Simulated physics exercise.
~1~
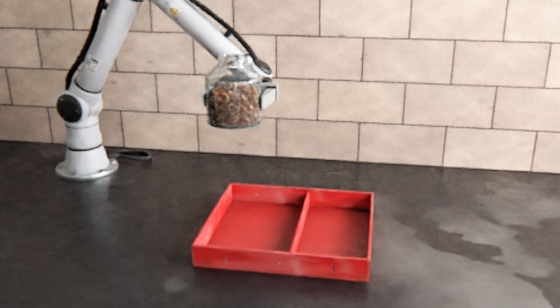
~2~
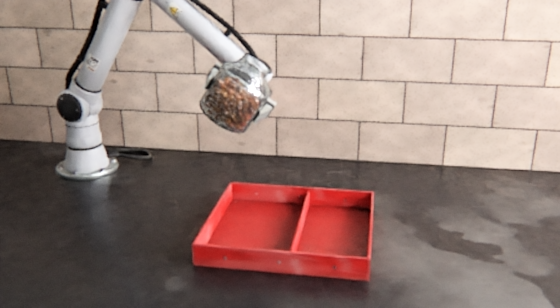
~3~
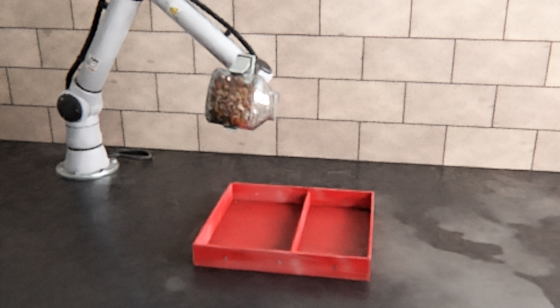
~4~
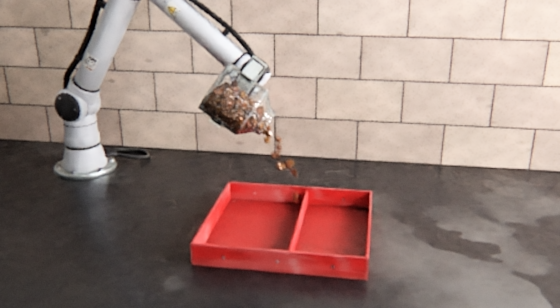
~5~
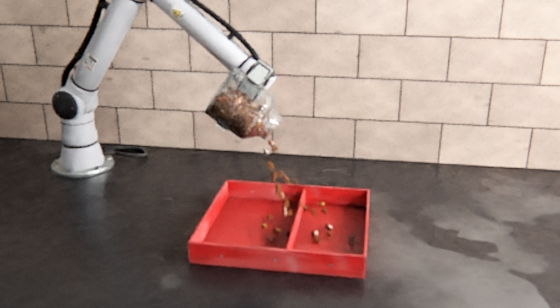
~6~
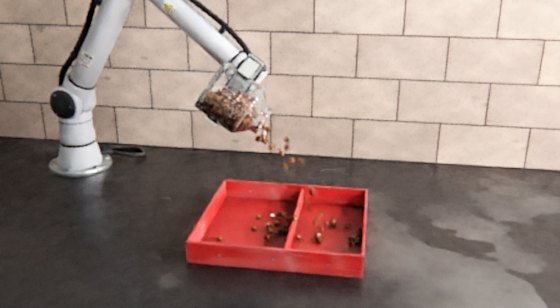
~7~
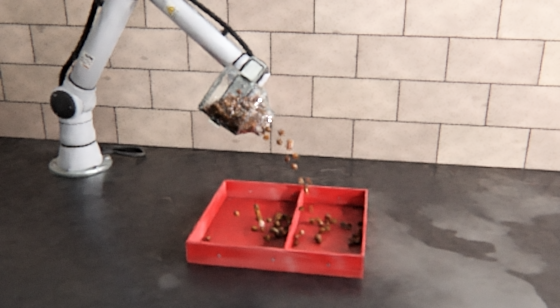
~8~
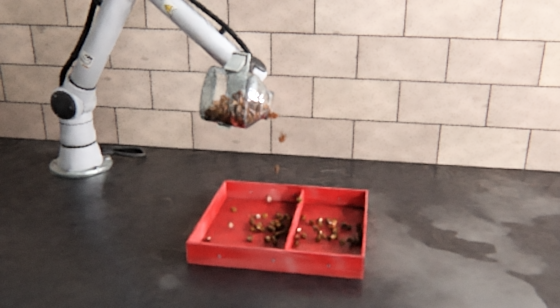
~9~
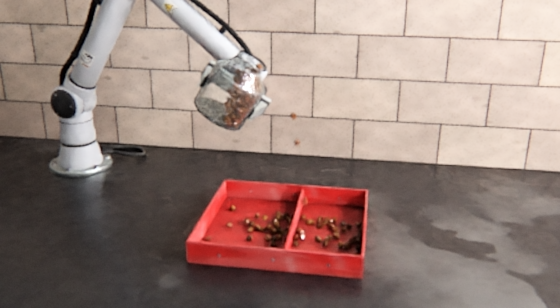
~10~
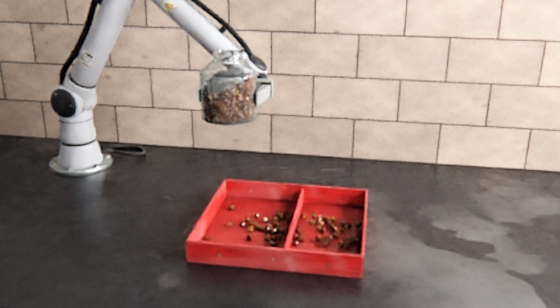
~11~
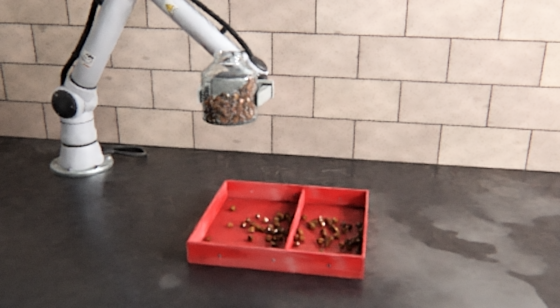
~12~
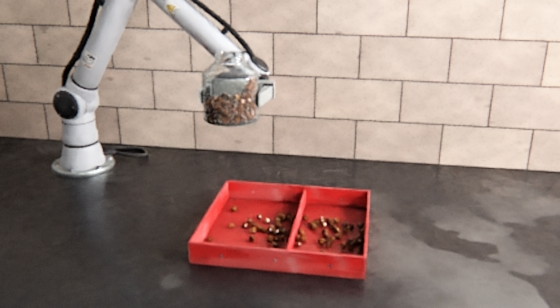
In this clip, a white robot arm tips a clear jar of small brown pellets over a divided red tray, spilling some into both sections, then turns it upright again, with many pellets still inside and the rest scattered on either side of the divider.
